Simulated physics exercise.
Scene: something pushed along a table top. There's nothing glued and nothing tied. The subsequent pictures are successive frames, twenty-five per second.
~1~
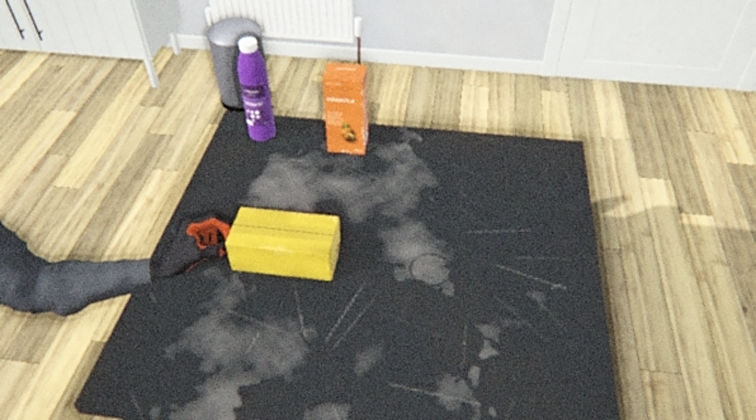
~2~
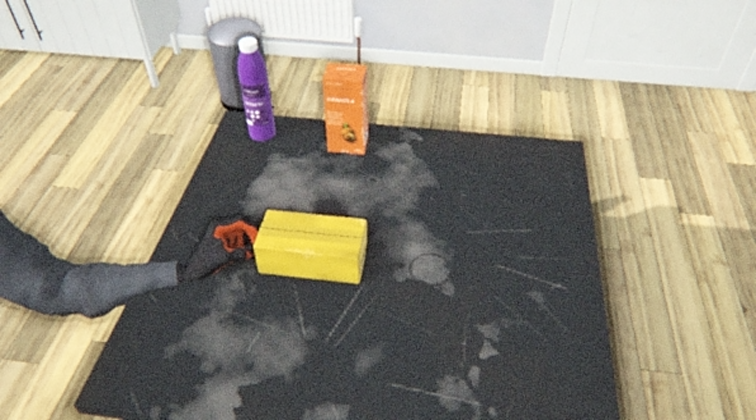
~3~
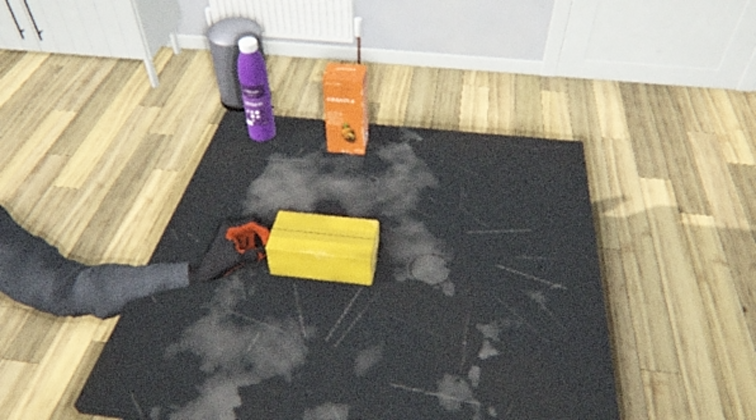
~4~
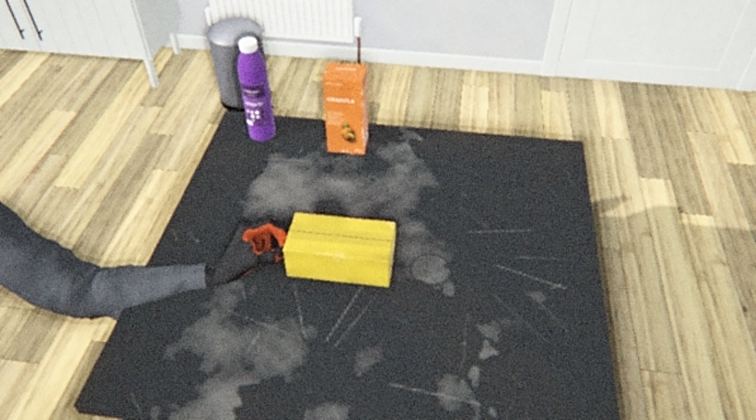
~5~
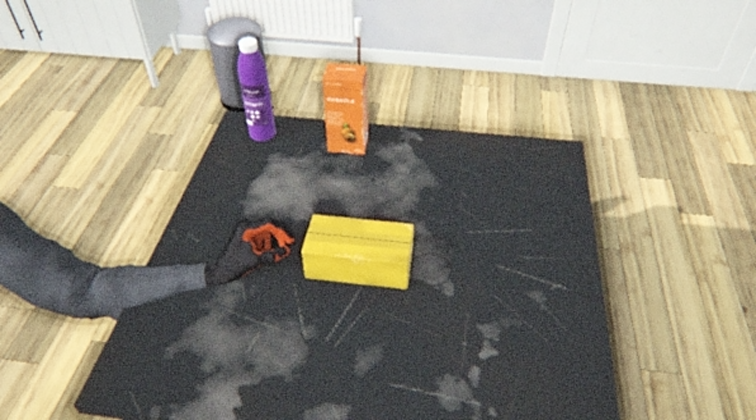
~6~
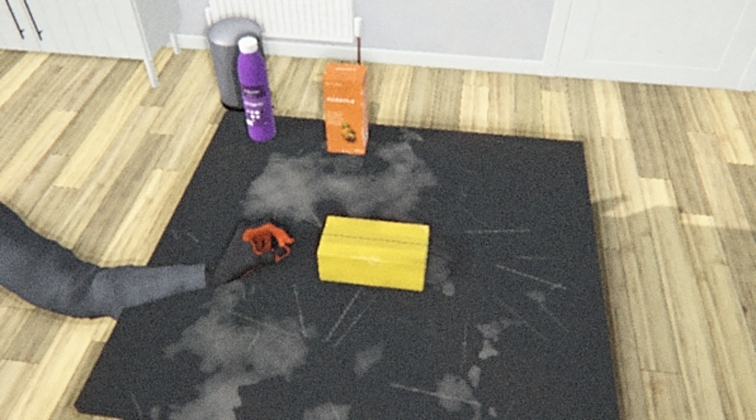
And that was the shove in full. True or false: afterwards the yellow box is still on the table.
True.
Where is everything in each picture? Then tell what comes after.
Under the hand; yellow box (285, 243), in the first picture.
Under the hand; yellow box (313, 246), in the second picture.
Under the hand; yellow box (325, 248), in the third picture.
Yellow box (341, 249), in the fourth picture.
Yellow box (359, 251) shifted a little, in the fifth picture.
Yellow box (374, 253) shifted a little, in the sixth picture.
Then, 0.10 s on from there, yellow box shifted a little near (401, 256).
Then, 0.20 s on from there, yellow box shifted about its own width near (410, 257).
In the end, moved from the start, yellow box. At the end, from the last picture's camera, yellow box near (410, 257).
